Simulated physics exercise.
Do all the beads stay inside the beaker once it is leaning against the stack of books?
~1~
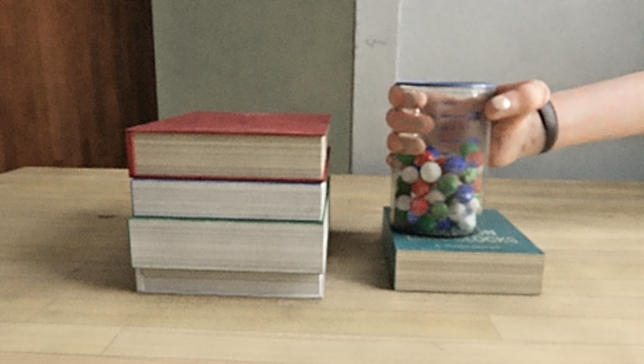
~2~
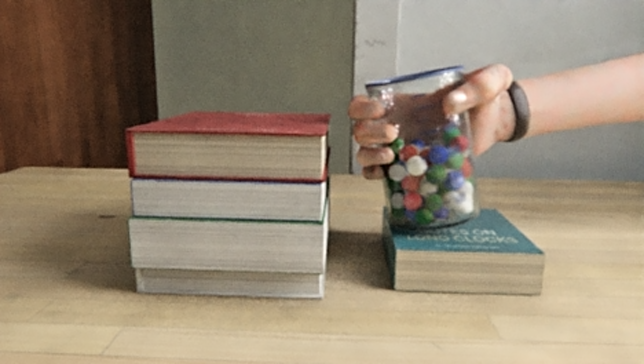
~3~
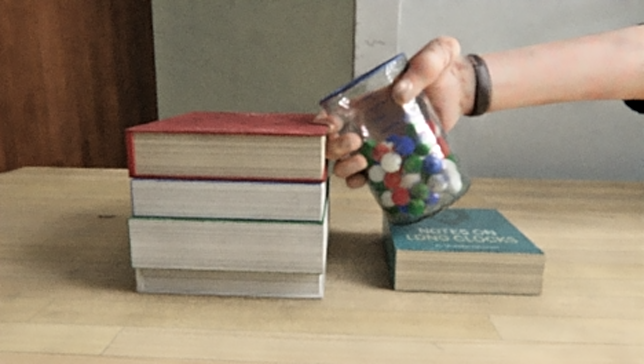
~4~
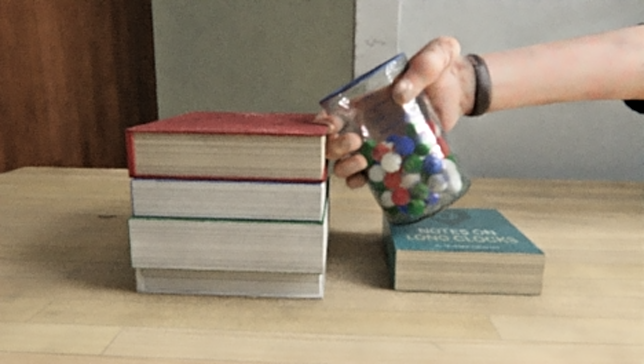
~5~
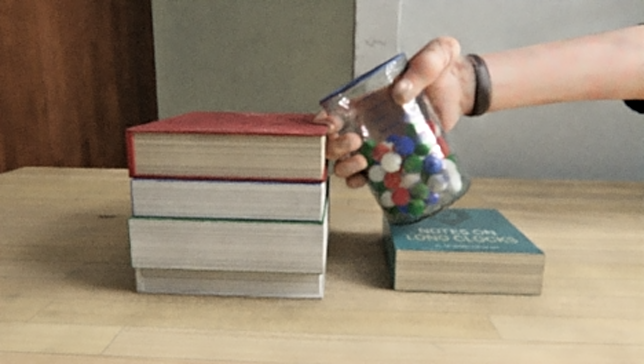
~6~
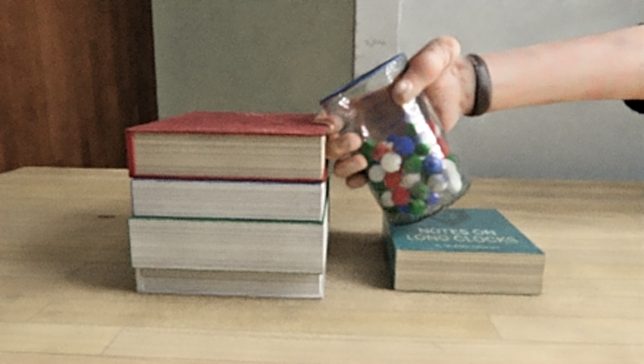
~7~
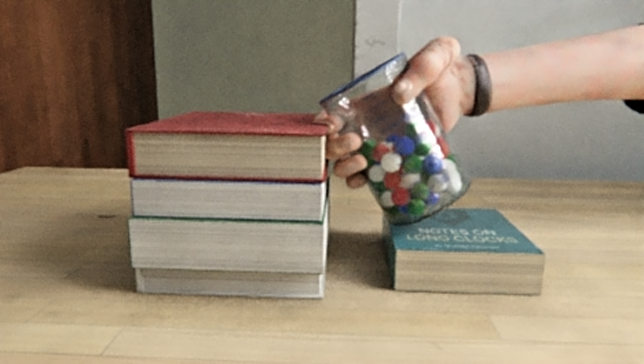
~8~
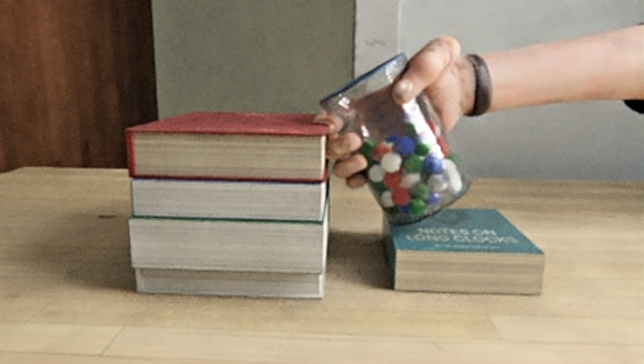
Yes, all the beads stay inside the beaker as the hand holds it tilted against the books.
